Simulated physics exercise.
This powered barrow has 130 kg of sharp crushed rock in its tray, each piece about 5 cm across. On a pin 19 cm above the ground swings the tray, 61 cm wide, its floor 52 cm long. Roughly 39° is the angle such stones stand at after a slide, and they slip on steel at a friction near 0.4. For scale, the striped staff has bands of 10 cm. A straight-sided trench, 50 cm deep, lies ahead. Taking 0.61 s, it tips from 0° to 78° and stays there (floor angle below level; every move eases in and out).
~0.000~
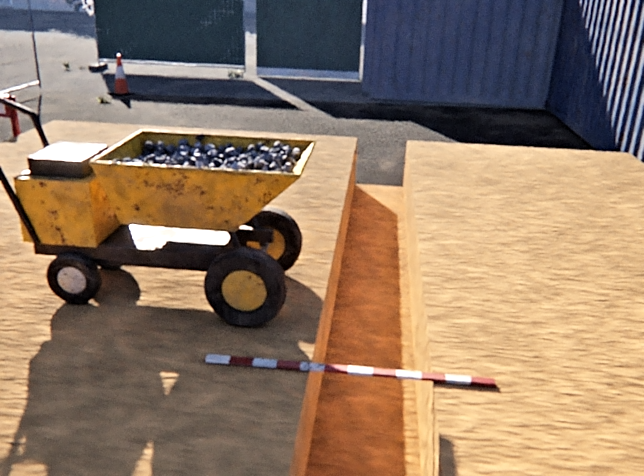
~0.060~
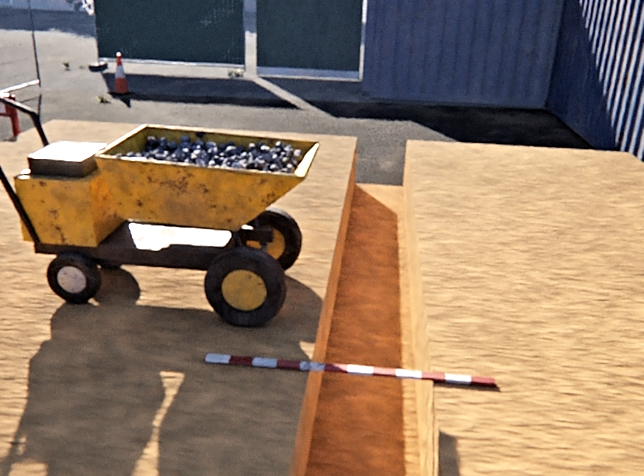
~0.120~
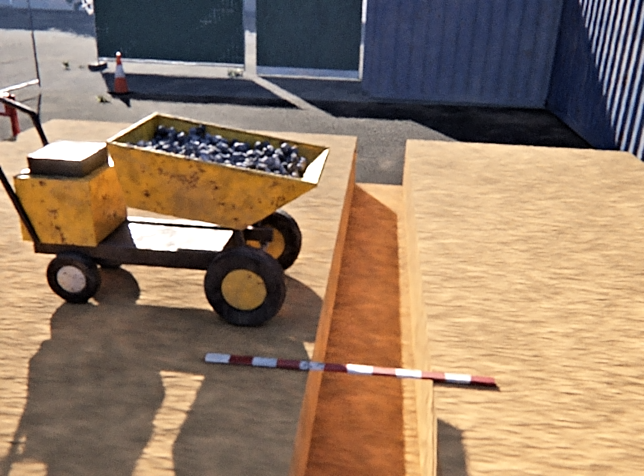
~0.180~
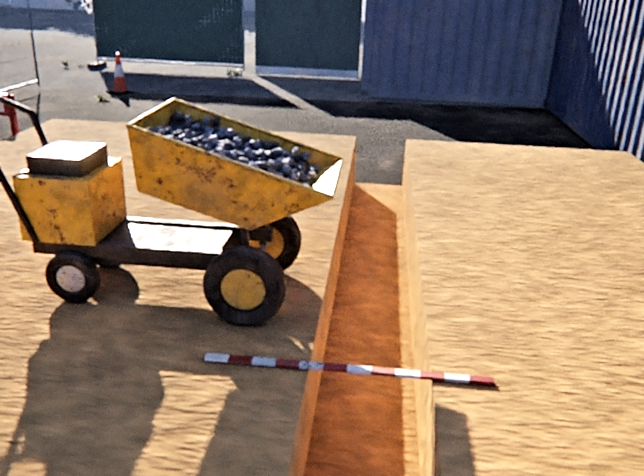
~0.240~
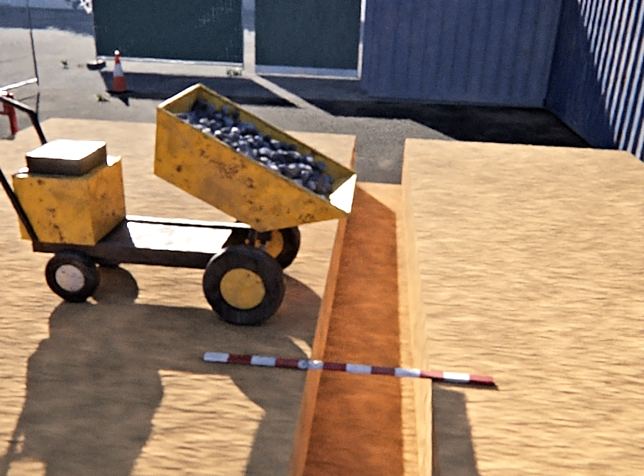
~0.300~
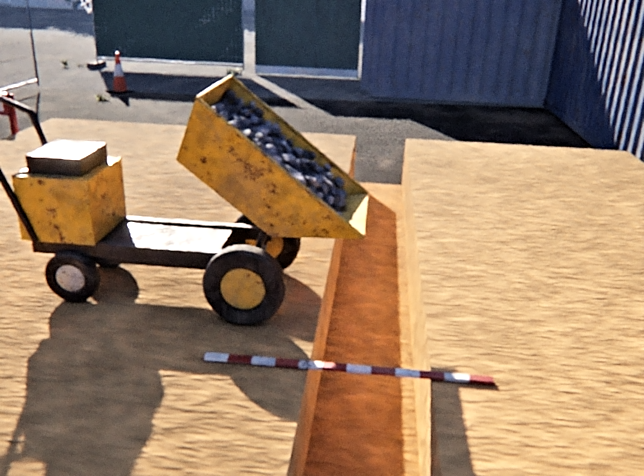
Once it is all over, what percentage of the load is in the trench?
Roughly 70 percent of the load is in the trench.
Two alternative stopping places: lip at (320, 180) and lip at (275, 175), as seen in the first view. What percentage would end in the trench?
That gives roughly 45 per cent and roughly 90 per cent.
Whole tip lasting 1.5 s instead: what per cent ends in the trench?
It'd be some 95 per cent.
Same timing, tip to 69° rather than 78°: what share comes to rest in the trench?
Trench share: Approx. 65%.
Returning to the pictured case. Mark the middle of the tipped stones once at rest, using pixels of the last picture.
Somewhere near pixel (400, 375).
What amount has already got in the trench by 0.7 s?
40 per cent, give or take.
After 0.5 s the floor is at 66°; 100 % in the tray; the foremost stones are at (379, 258).
After 0.7 s the floor is at 78°; 46 % in the tray, 42 % in the trench, 12 % past the trench; the foremost stones are at (454, 311).
After 1.1 s the floor is at 78°; 1 % in the tray, 69 % in the trench, 30 % past the trench; the foremost stones are at (614, 324).
After 3.0 s the floor is at 78°; 0 % in the tray, 70 % in the trench, 30 % past the trench; the foremost stones are past the picture's edge.
